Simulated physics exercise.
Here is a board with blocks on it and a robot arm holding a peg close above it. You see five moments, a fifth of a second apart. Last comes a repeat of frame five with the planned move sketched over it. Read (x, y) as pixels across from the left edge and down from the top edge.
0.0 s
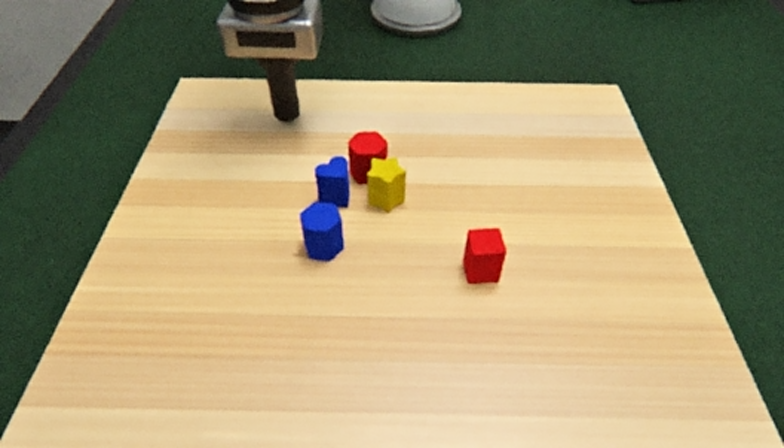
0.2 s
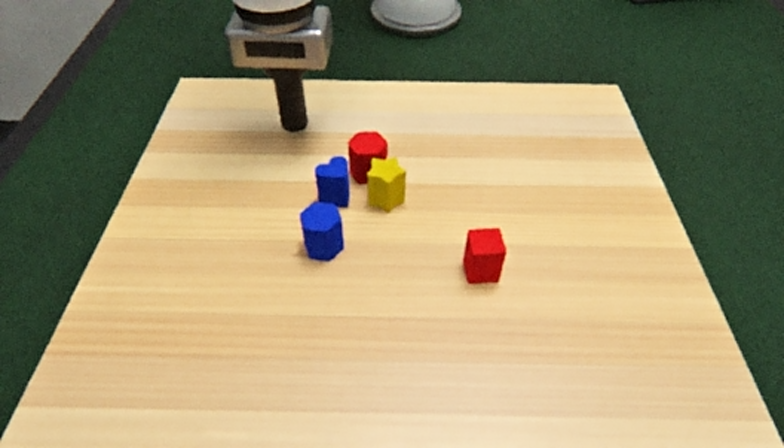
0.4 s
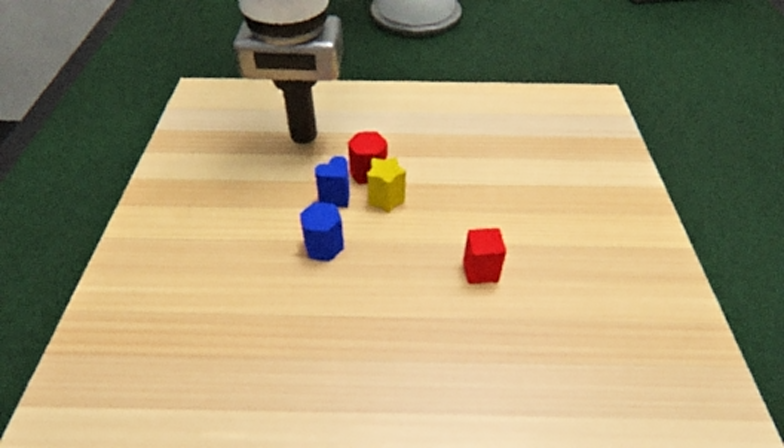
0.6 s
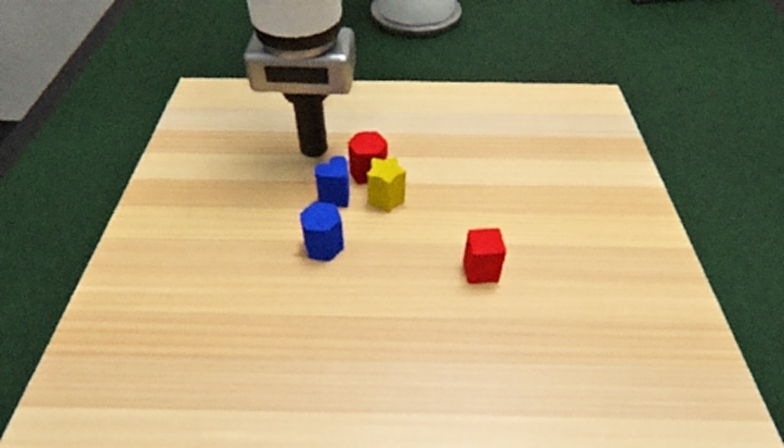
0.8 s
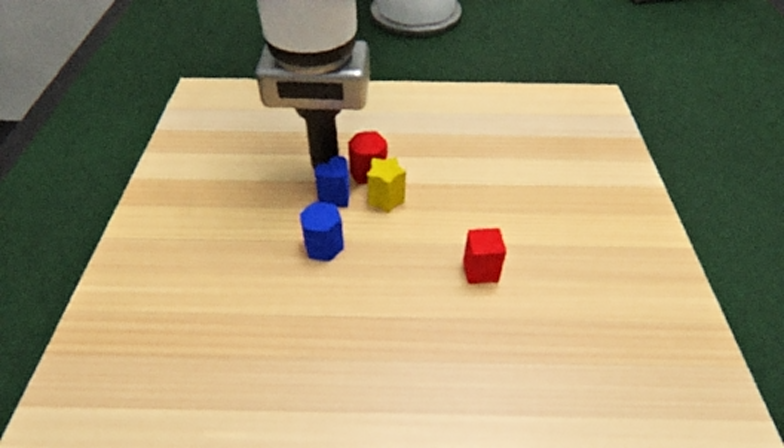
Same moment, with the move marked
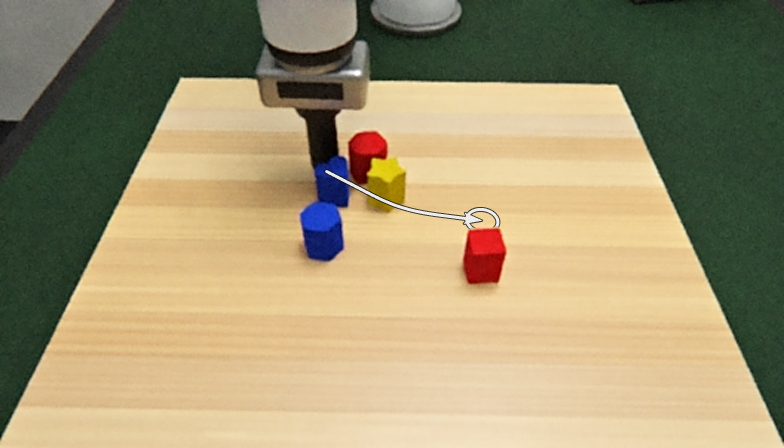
A robot arm with a dark peg hangs over the far left part of a pale wooden board on a green surface, seen from above the near side by a still camera. Near the middle sit a red block, a yellow star, a blue heart and a blue hexagon, with another red block to the right. The arm moves the peg a short way nearer and slightly right, until it is just behind the heart, while the blocks stay put.
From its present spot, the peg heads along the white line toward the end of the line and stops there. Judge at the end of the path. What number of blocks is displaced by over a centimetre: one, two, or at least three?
Count: 3 or more.
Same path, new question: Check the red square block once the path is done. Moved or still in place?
Undisturbed, or as good as.
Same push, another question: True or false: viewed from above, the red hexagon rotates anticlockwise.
That statement is accurate.
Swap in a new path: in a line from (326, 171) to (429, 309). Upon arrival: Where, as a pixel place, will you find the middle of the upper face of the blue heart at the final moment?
At the end it should sit near (355, 231).
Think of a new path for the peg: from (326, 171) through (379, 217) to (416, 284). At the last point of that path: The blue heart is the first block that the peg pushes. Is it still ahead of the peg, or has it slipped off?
Gone from the front.
The drawn path runs from (326, 171) via (395, 205), ending at (482, 221).
On the path given first. One third of the way, peg (371, 187); blue heart (342, 176), turned 70° clockwise; red hexagon (382, 142), turned 20° anticlockwise; yellow star (398, 172), turned 15° clockwise.
Two thirds of the way, peg (424, 206); blue heart (342, 176), turned 70° clockwise; red hexagon (382, 142), turned 20° anticlockwise; yellow star (455, 191), turned 15° clockwise.
At the end, peg (484, 213); blue heart (342, 176), turned 70° clockwise; red hexagon (382, 142), turned 20° anticlockwise; yellow star (517, 203), turned 25° clockwise; red square block not moved.
